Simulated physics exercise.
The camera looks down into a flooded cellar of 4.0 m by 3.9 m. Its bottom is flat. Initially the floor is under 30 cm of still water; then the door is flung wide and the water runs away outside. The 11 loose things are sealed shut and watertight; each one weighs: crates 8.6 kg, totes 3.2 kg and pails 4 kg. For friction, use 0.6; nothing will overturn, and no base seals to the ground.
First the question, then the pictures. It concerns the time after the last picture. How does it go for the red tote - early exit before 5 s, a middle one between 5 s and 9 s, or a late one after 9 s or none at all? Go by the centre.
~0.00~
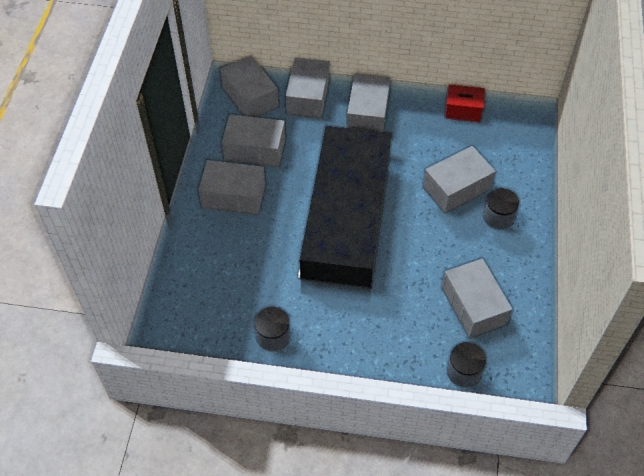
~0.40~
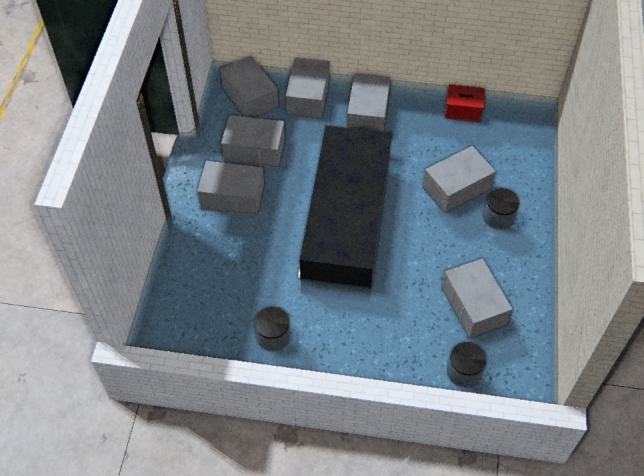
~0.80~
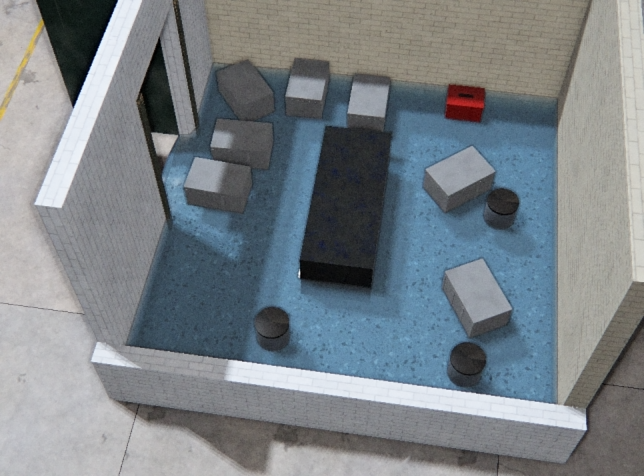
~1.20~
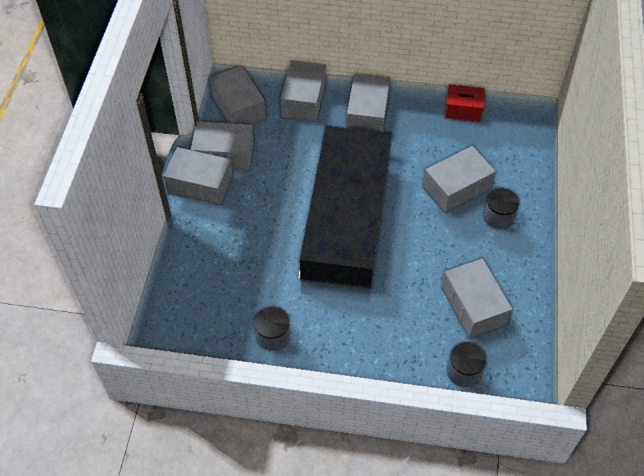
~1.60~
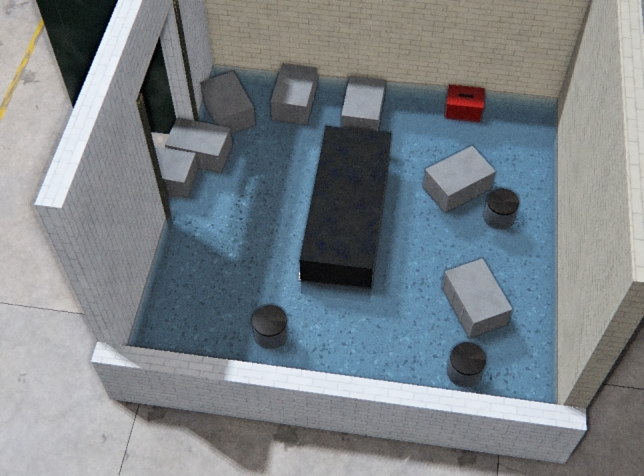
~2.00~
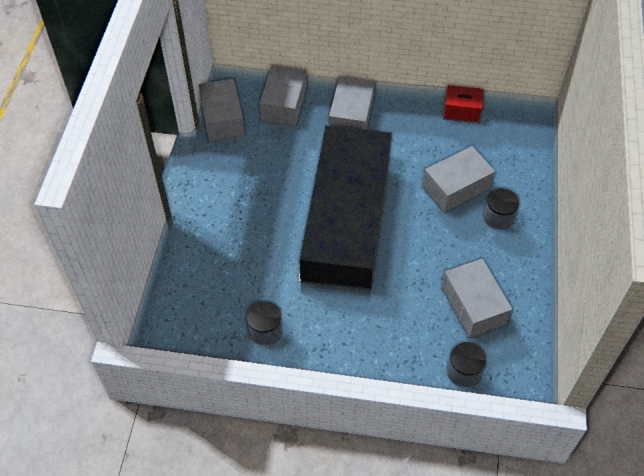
It gets out later than the later limit, if it does at all.
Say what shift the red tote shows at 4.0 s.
I'd guess some 50 cm by then.
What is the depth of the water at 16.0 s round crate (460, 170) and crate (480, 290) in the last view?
Close to 14 and 13 centimetres.
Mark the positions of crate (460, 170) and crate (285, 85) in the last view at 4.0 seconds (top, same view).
First one near (442, 153), second near (226, 99).
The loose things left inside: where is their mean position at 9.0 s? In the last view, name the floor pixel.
I'd put it around (402, 230).
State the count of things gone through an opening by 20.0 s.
Count at that moment: 8.
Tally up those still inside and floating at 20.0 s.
Count at that moment: 3.
After 4.0 s the red tote is near (418, 88), 0.5 m from its start, afloat; 3 of 11 are out; 8 afloat.
After 9.0 s the red tote is near (329, 82), 1.5 m from its start, afloat; 6 of 11 are out; 5 afloat.
After 16.0 s the red tote has gone out (at 15.4 s); 7 of 11 are out; 4 afloat.
After 20.0 s the red tote has gone out (at 15.4 s); 8 of 11 are out; 3 afloat.
